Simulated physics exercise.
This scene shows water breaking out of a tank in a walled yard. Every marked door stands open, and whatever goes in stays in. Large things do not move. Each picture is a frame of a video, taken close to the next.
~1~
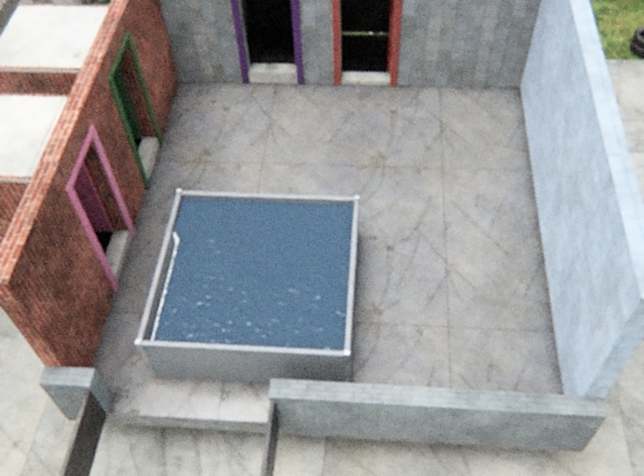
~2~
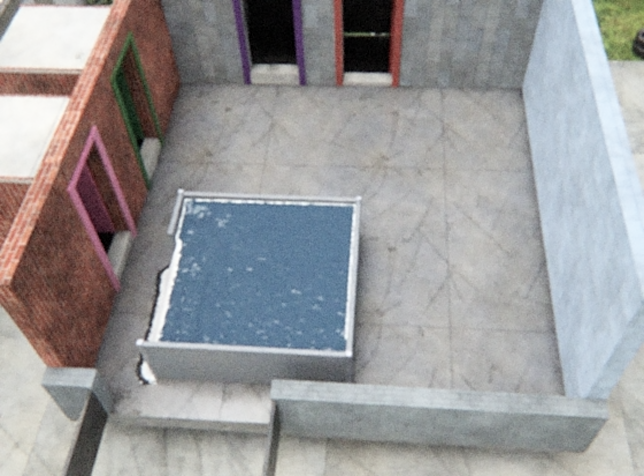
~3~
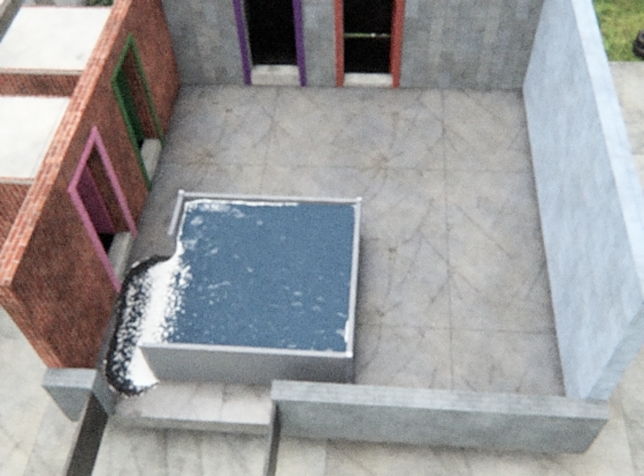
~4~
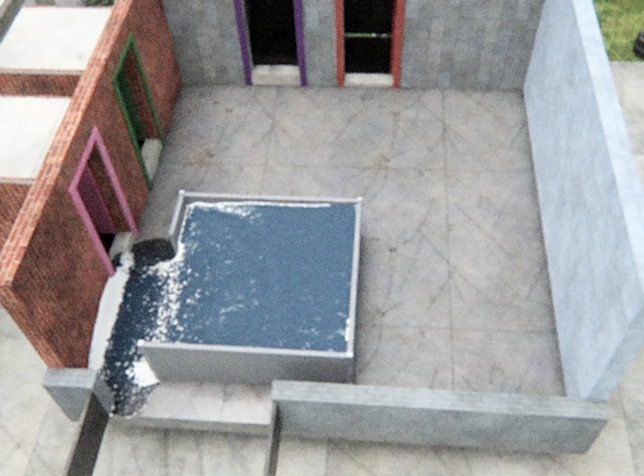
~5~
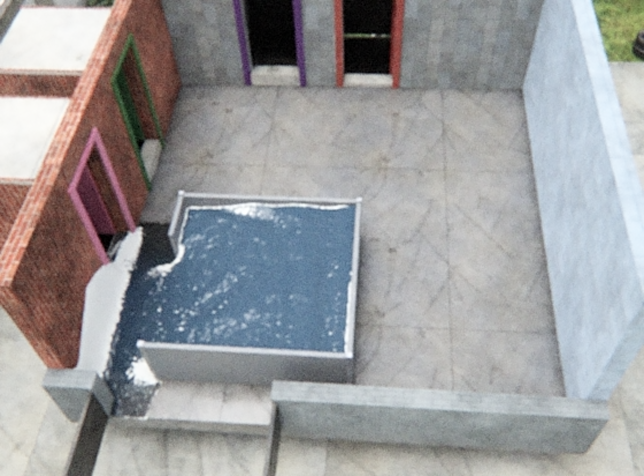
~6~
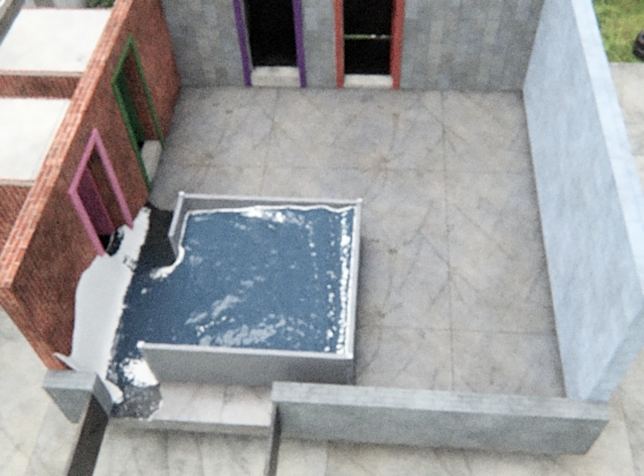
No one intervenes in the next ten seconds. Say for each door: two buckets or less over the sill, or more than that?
The purple door respects the limit for sure; the red door respects the limit for sure; the green door respects the limit for sure; the pink door breaks the limit for sure.
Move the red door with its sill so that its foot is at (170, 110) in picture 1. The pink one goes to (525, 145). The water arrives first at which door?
That would be the green-painted one.
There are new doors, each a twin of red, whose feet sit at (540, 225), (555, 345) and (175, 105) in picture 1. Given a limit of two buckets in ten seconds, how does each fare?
Stays below the line; stays below the line; crosses the line.
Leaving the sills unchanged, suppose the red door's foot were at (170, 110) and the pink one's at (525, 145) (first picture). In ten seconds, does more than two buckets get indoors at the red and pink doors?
The red door gets past the limit, and the pink door comes up short as well.
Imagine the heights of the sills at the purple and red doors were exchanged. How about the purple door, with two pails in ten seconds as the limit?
In brief, purple overshoots.
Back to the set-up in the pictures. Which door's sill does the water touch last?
That would be the door marked red.
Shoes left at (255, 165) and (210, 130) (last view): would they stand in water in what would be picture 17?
Result, in the order given: Wetted / wetted.
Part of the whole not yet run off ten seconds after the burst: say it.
Estimate: Close to 62 %.
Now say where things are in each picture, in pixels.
The first frame shows the tank at (256, 269) is whole and still.
In the second frame, water pours out at (168, 309) and has run to a hidden place.
In the third frame, water pours out at (169, 310) and has run to a hidden place.
In the fourth frame, the front is at (133, 248), out from the gap at (170, 312).
In the fifth frame, water pours out at (169, 312) and has run to (139, 227).
In the sixth frame, water pours out at (170, 313) and has run to (146, 205).
A moment on, water covers 15 % of the floor; the purple door not reached, the red door not reached, the green door wet at the sill, nothing in, the pink door far over two buckets in.
Next, water covers 30 % of the floor; the purple door not reached, the red door not reached, the green door wet at the sill, nothing in, the pink door far over two buckets in.
Then, water covers 45 % of the floor; the purple door wet at the sill, nothing in, the red door wet at the sill, nothing in, the green door wet at the sill, nothing in, the pink door far over two buckets in.
Later, water covers 70 % of the floor; the purple door wet at the sill, nothing in, the red door wet at the sill, nothing in, the green door wet at the sill, nothing in, the pink door far over two buckets in.
In the end, water covers 95 % of the floor; the purple door wet at the sill, nothing in, the red door wet at the sill, nothing in, the green door wet at the sill, nothing in, the pink door far over two buckets in.
